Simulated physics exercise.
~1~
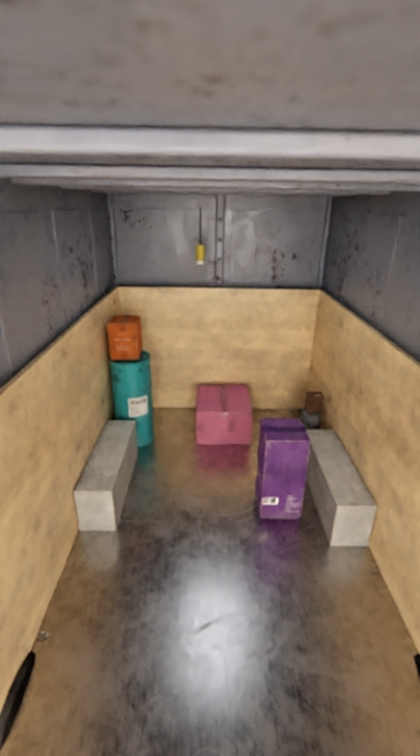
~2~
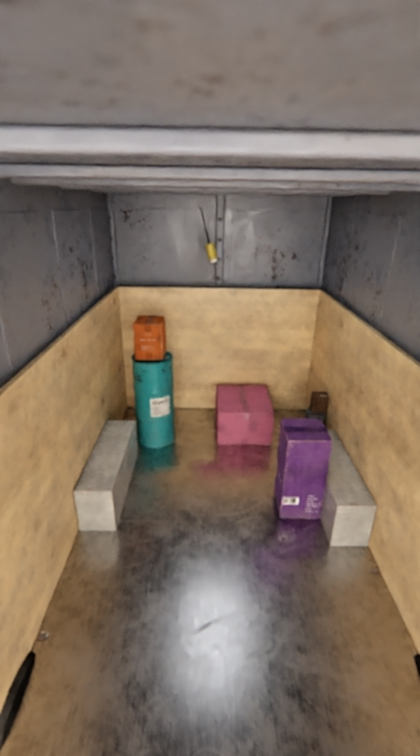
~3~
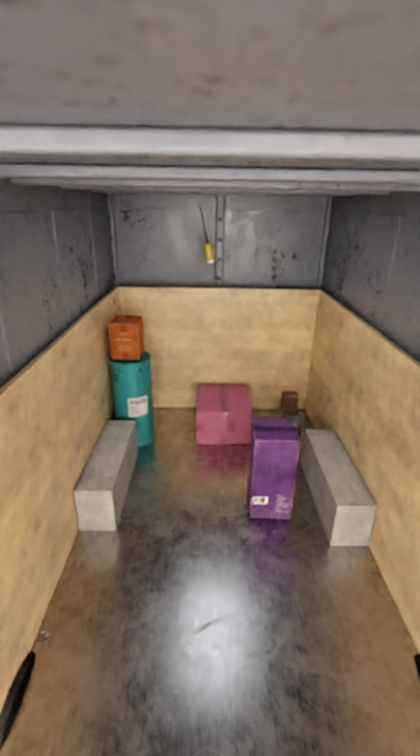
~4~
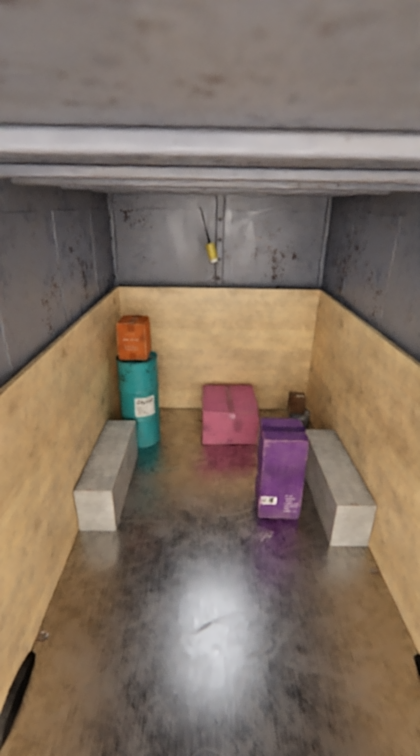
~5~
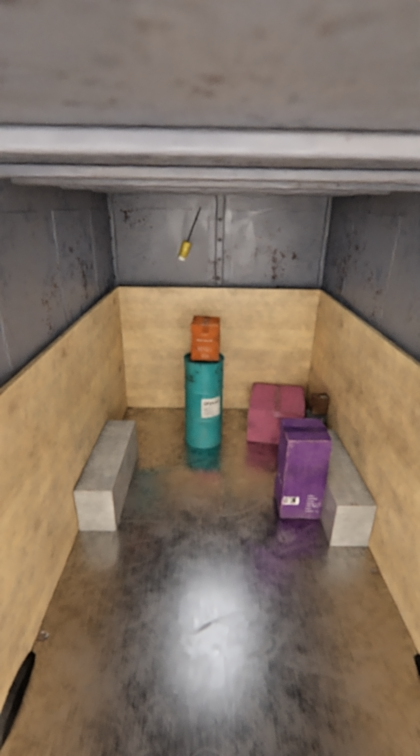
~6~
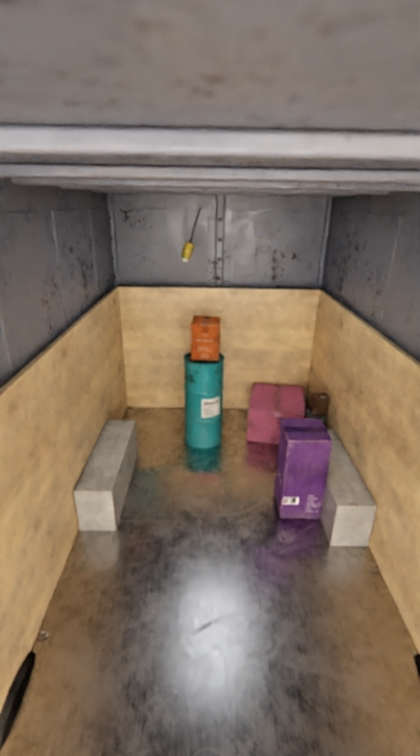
A loose load slides about in the back of a works van, seen from the open end looking forward between wooden side walls, under a swinging yellow lamp. An orange box rides on a turquoise drum at the left, with a pink box in the middle and purple and brown boxes at the right, between pale wheel boxes. The load first shifts a little right, then back left. It edges right again, and then the drum, orange box and pink box slide much farther right. They end still upright, the drum near the middle and the pink box close to the brown one.
